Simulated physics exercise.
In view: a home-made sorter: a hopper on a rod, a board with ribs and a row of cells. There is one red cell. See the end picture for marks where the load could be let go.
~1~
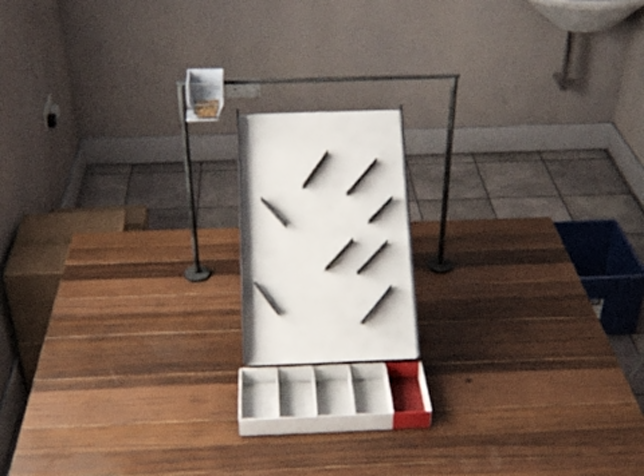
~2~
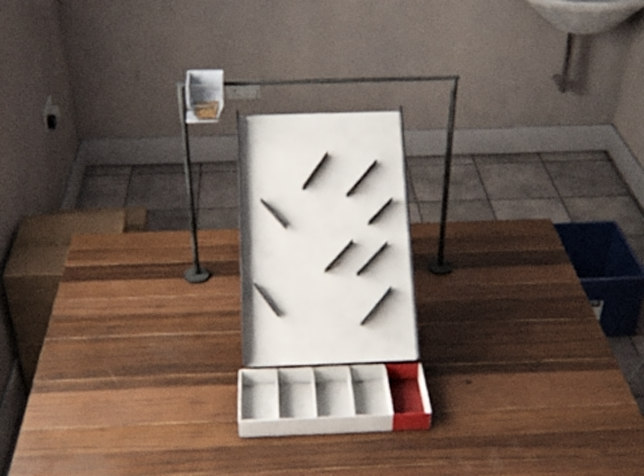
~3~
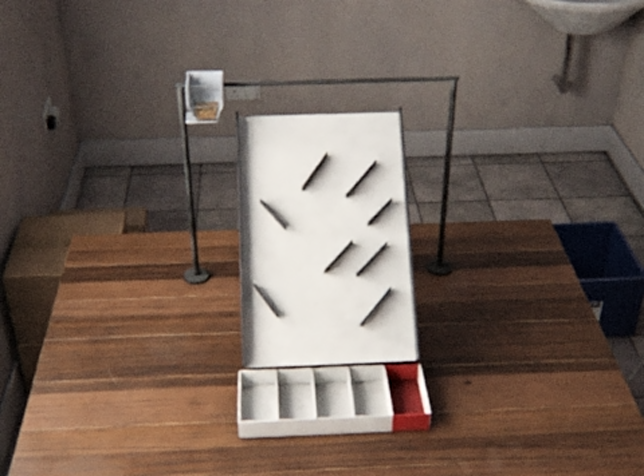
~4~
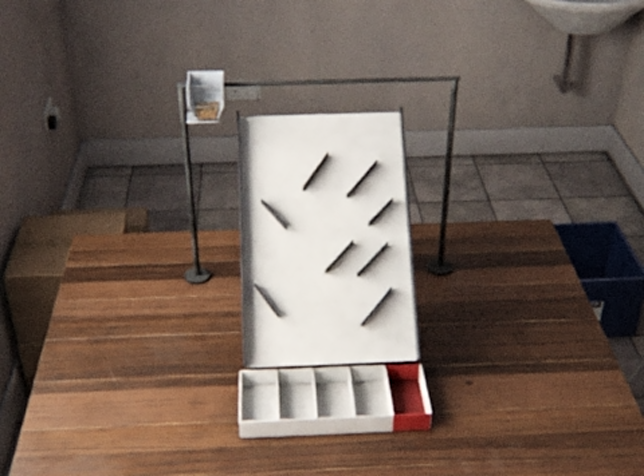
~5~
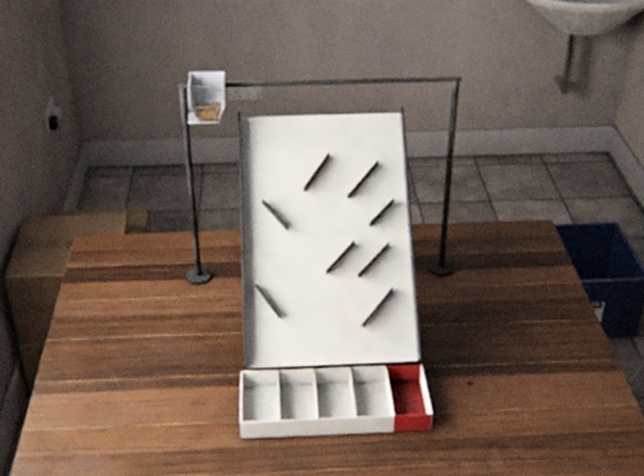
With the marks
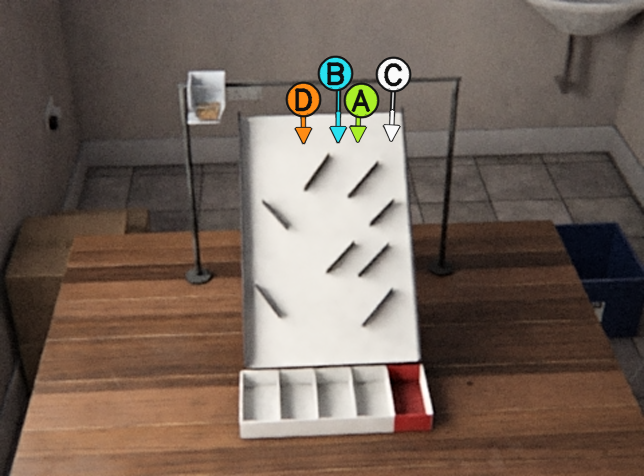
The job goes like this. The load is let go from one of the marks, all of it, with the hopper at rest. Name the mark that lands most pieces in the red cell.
The answer is mark C.
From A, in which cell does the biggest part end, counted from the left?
The second from the left.
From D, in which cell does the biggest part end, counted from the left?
It is the third one.
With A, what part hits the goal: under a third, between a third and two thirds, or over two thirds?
Under a third.
On the marked copy, mark A meets the board at (357, 136); mark B meets the board at (338, 136); mark C meets the board at (391, 135); mark D meets the board at (303, 137).
If A is chosen, a small part in the red cell, about two thirds in other cells, about a quarter outside the box.
If B is chosen, none in the red cell, most in other cells, about a quarter outside the box.
If C is chosen, about a third in the red cell, about a third in other cells, about a quarter outside the box.
If D is chosen, a stray few in the red cell, most in other cells, a small part outside the box.
